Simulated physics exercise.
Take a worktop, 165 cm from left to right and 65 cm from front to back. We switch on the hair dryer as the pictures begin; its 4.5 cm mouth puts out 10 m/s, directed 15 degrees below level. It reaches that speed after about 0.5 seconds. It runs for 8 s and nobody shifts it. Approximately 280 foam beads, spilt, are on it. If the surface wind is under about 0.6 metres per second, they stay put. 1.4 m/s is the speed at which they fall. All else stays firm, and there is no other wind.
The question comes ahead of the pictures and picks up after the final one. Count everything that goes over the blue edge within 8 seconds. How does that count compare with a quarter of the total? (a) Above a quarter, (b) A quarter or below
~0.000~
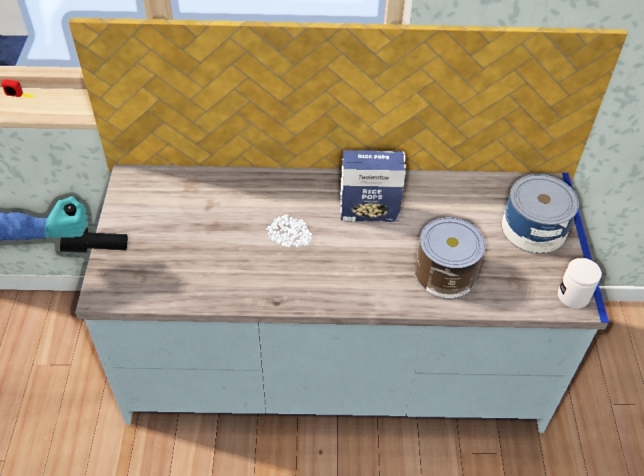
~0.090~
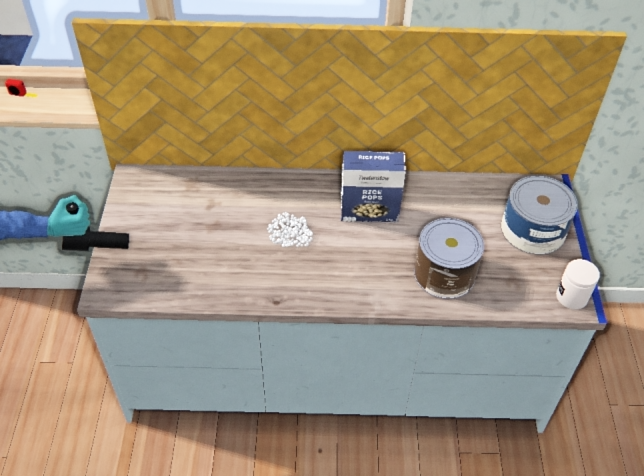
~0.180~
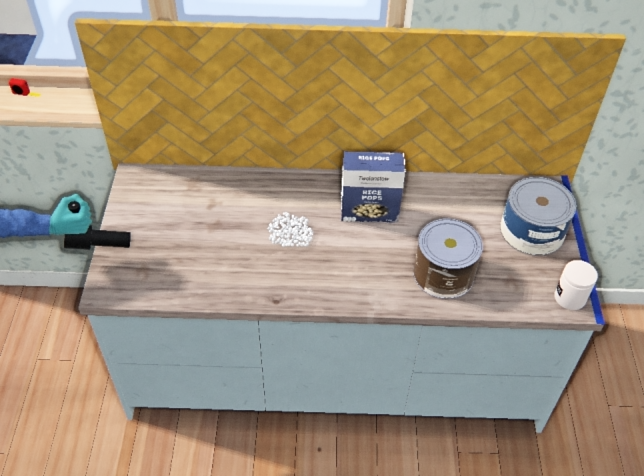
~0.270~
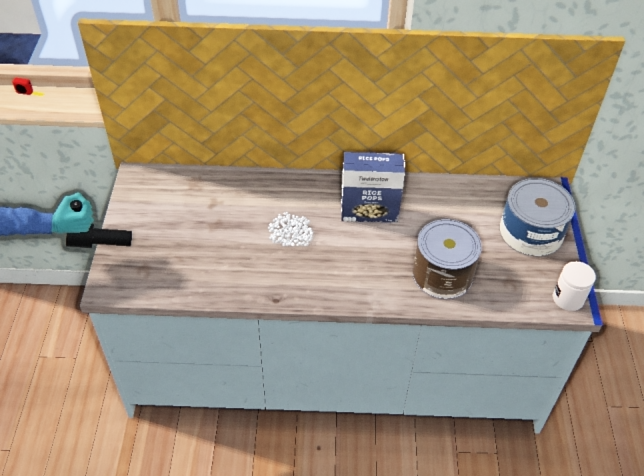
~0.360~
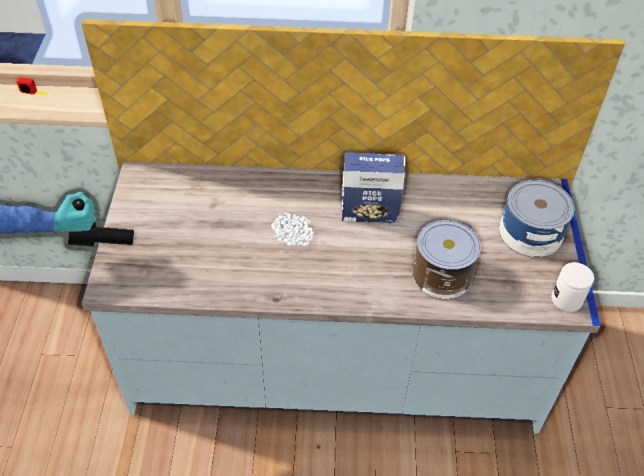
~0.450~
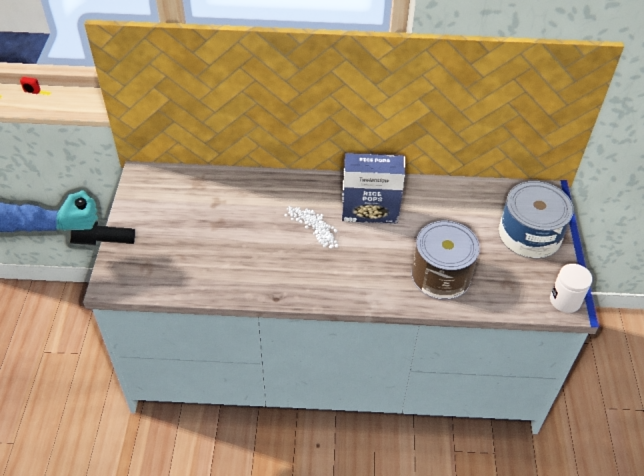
a.
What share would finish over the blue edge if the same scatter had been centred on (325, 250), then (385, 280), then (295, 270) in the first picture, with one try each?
40 %, 5 %, 10 %.
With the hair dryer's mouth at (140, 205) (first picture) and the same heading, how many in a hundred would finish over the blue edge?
The share would be near 50 %.
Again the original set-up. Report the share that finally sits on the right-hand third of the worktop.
I'd estimate around 10 per cent.
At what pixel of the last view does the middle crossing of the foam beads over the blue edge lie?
Around (568, 186).
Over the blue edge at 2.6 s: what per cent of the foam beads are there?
Share: Around 50 percent.
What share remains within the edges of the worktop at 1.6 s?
Near 80 per cent, more or less.
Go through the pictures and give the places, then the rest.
In the first picture, the middle of the foam beads is near (290, 232), none has stirred yet and the mouth of the hair dryer is at (127, 242).
In the second picture, the middle of the foam beads is near (291, 230), none has stirred yet and the blue edge is centred on (586, 243).
In the third picture, the middle of the foam beads is near (291, 230), none has stirred yet, the top of a carton is at (374, 161) and the top of a large tin is at (451, 243).
In the fourth picture, the middle of the foam beads is near (291, 229) and none has stirred yet.
In the fifth picture, the middle of the foam beads is near (291, 230) and about 1 % have left their places.
In the sixth picture, the middle of the foam beads is near (317, 225), the farthest in sight from the hair dryer is at (336, 232) and about 95 % have left their places.
After 1.6 s, 8 % are over the blue edge; the middle of those still in play is near (481, 190); 9 % have settled or left.
After 2.6 s, 48 % are over the blue edge; the middle of those still in play is near (472, 200); 51 % have settled or left.
After 4.4 s, 62 % are over the blue edge; the middle of those still in play is near (461, 205); 76 % have settled or left.
After 8.0 s, at the end, 70 % are over the blue edge.
